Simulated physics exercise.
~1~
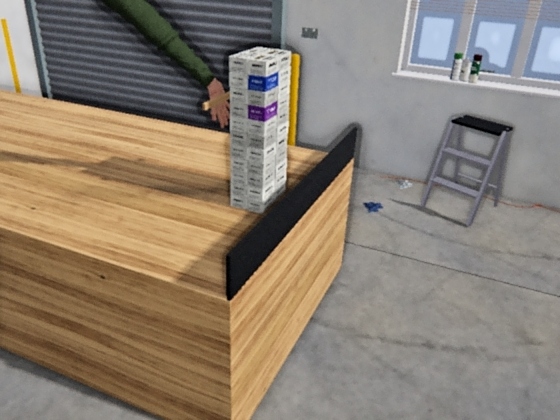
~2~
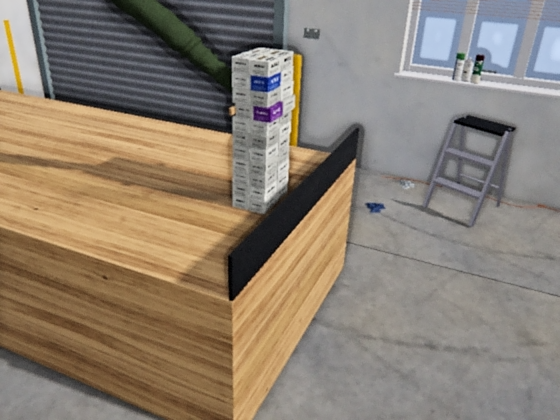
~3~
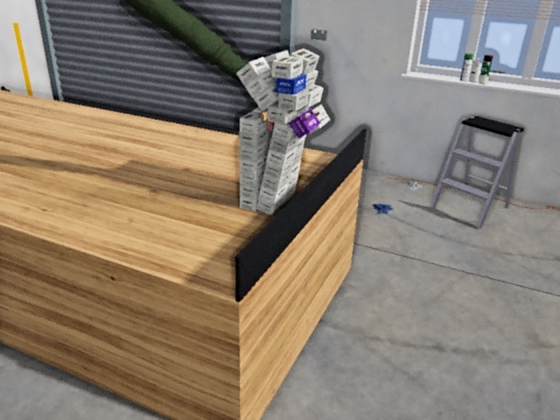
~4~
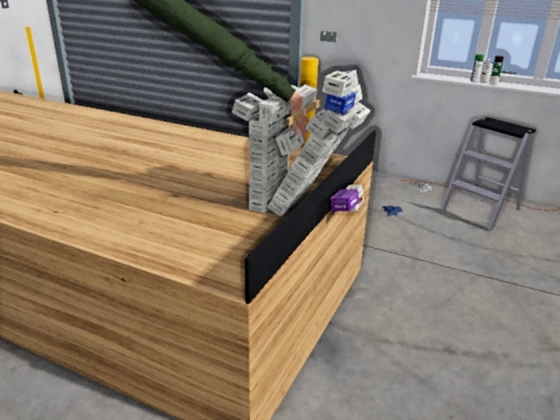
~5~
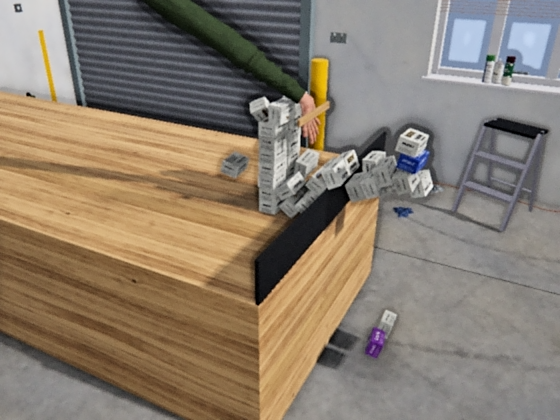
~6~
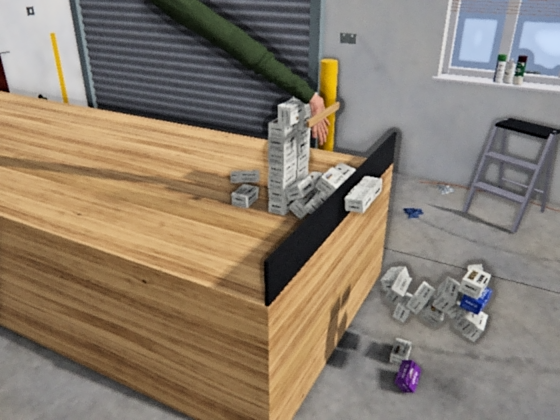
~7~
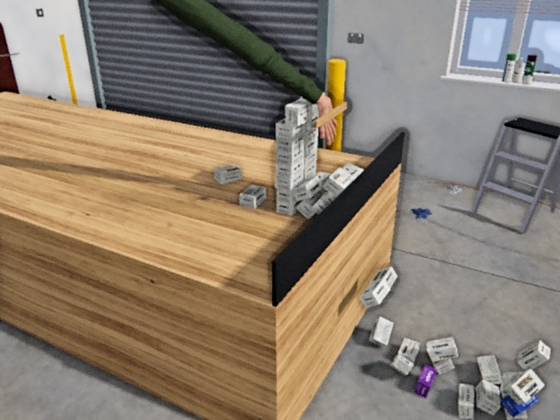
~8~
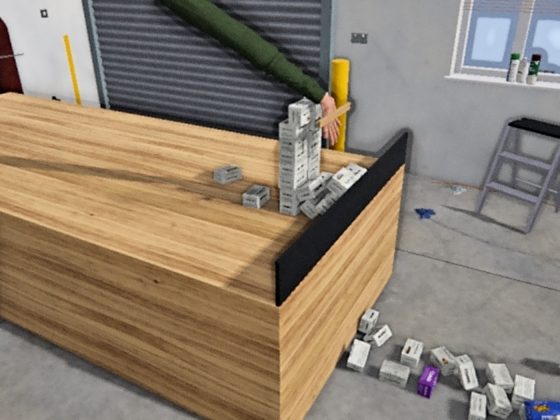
A hand pushes a batten into stacked packets, spilling many off the sideboard onto the floor.
